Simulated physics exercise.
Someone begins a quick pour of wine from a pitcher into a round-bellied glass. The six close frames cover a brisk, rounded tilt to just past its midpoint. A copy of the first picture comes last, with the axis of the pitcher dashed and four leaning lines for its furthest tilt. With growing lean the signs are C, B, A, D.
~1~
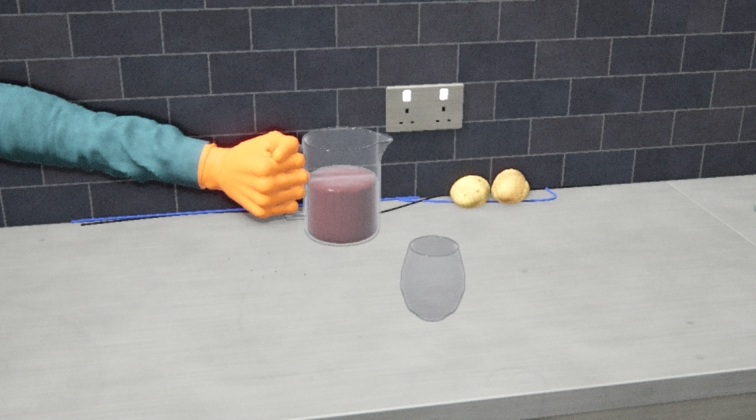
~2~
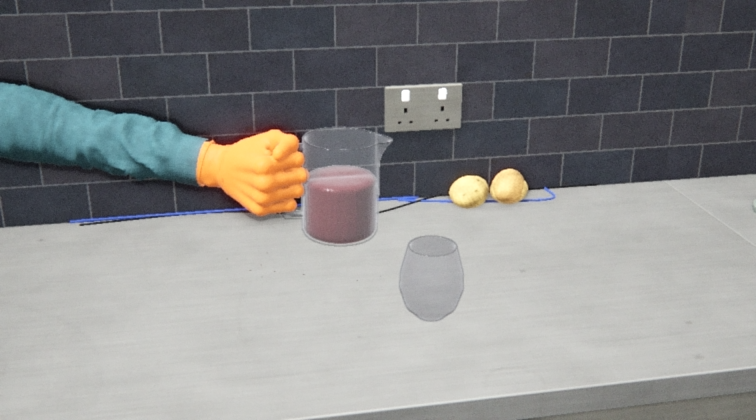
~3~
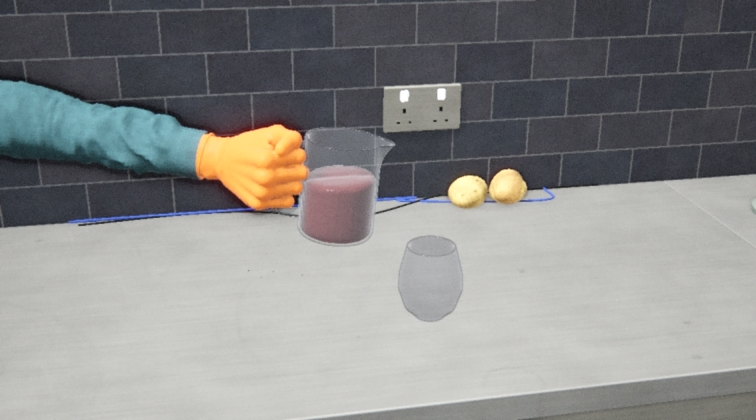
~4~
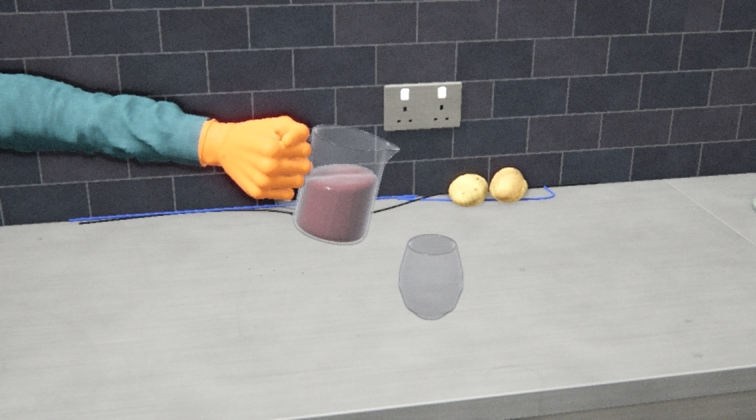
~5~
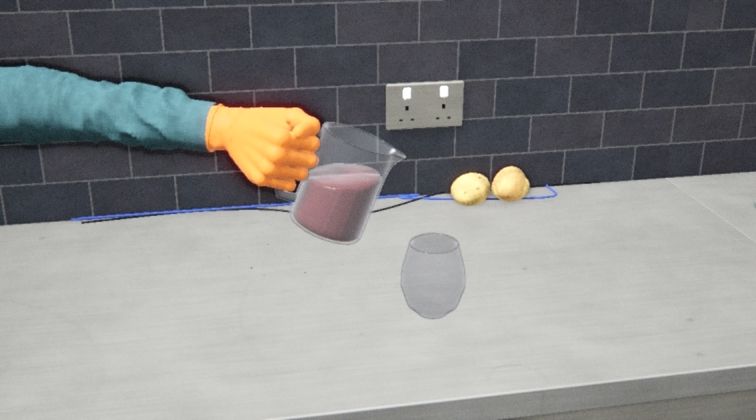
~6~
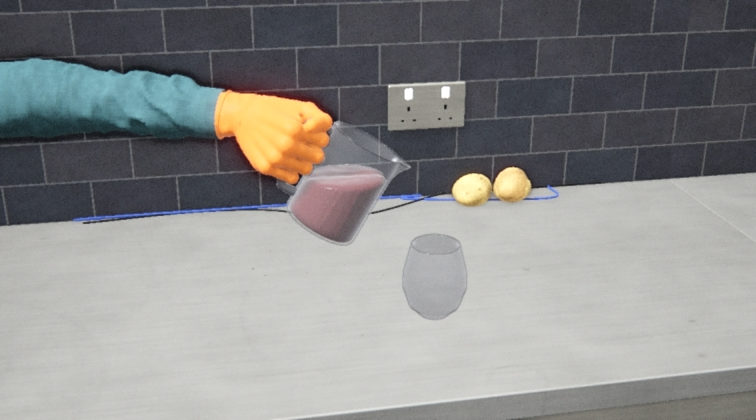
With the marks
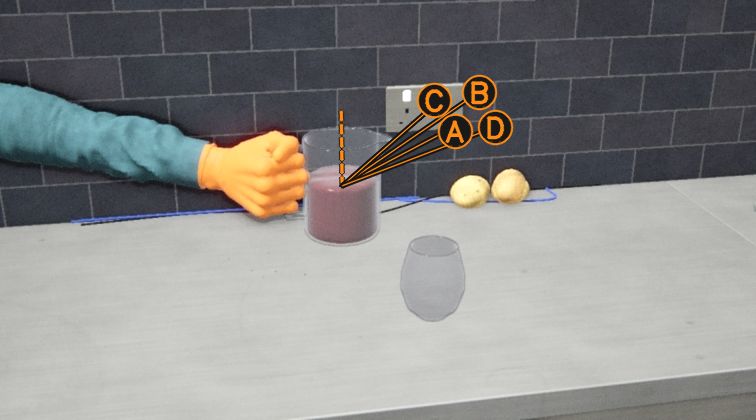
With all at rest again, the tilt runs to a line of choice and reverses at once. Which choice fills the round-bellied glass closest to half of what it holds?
D works best here.
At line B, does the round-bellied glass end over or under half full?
Under.
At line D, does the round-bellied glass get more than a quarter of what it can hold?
Yes, it does.
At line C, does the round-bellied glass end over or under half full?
Under half.
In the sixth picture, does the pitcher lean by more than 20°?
Yes.
In orange, A at (437, 135); B at (465, 101); C at (423, 114); D at (479, 133).
If A is chosen, the round-bellied glass ends with about 33 % of what it can hold.
If B is chosen, the round-bellied glass ends with about 17 % of what it can hold.
If C is chosen, the round-bellied glass ends with about 6 % of what it can hold.
If D is chosen, the round-bellied glass ends with about 51 % of what it can hold.
